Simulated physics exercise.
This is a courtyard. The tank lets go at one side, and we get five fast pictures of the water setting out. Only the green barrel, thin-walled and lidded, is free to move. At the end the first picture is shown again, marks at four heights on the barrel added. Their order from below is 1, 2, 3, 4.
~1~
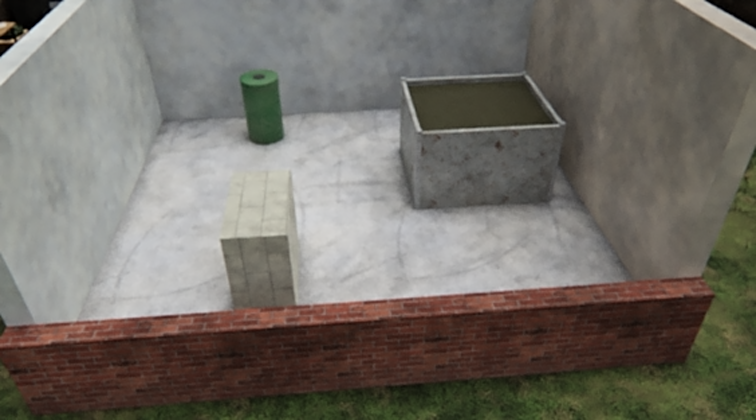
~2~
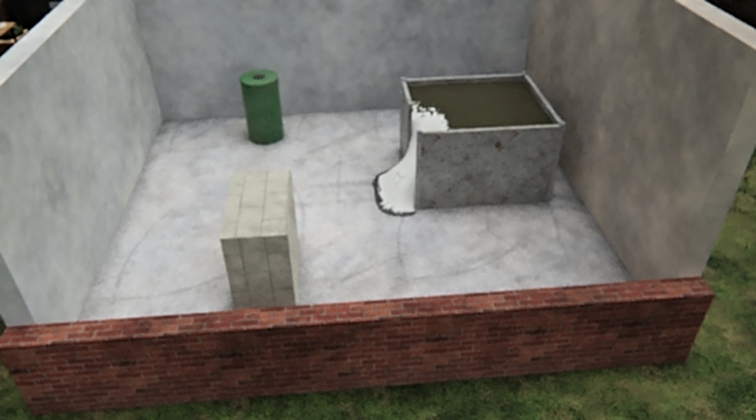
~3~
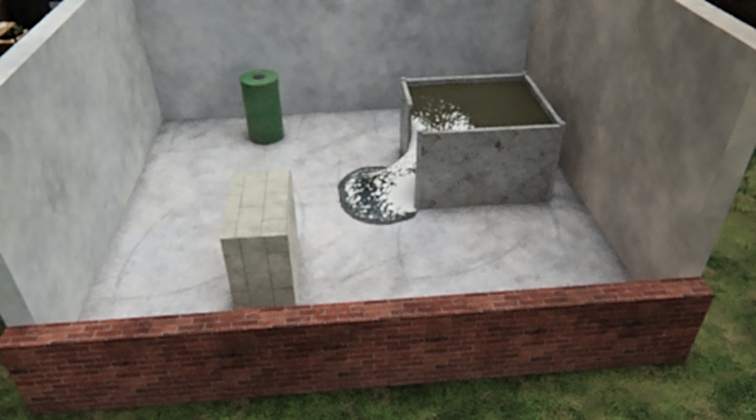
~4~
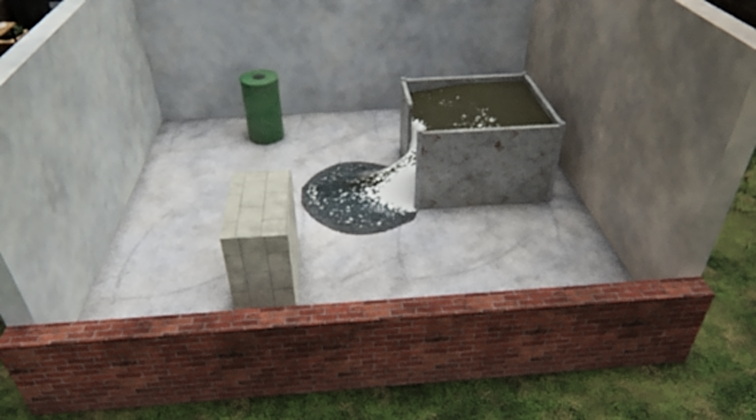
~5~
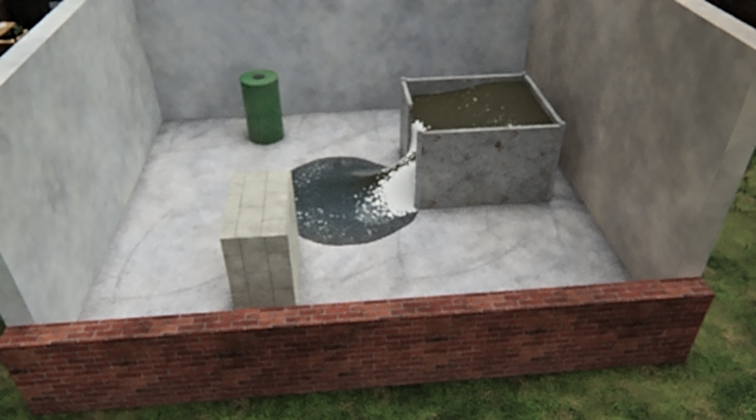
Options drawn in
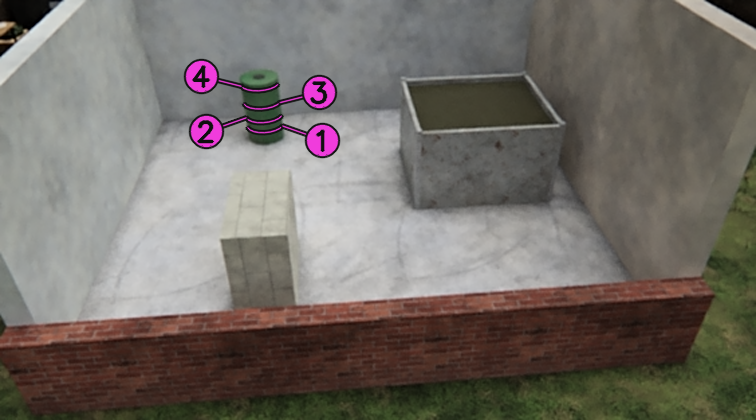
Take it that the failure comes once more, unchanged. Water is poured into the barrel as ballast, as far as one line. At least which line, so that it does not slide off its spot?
Go for 1.
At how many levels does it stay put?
All of them.
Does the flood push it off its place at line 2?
No.
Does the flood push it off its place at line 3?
No.
On the marked copy, 1 at (264, 132); 2 at (263, 122); 3 at (261, 109); 4 at (258, 90); from the bottom up 1, 2, 3, 4.
With 1, it does not move.
With 2, it does not move.
With 3, it does not move.
With 4, it does not move.
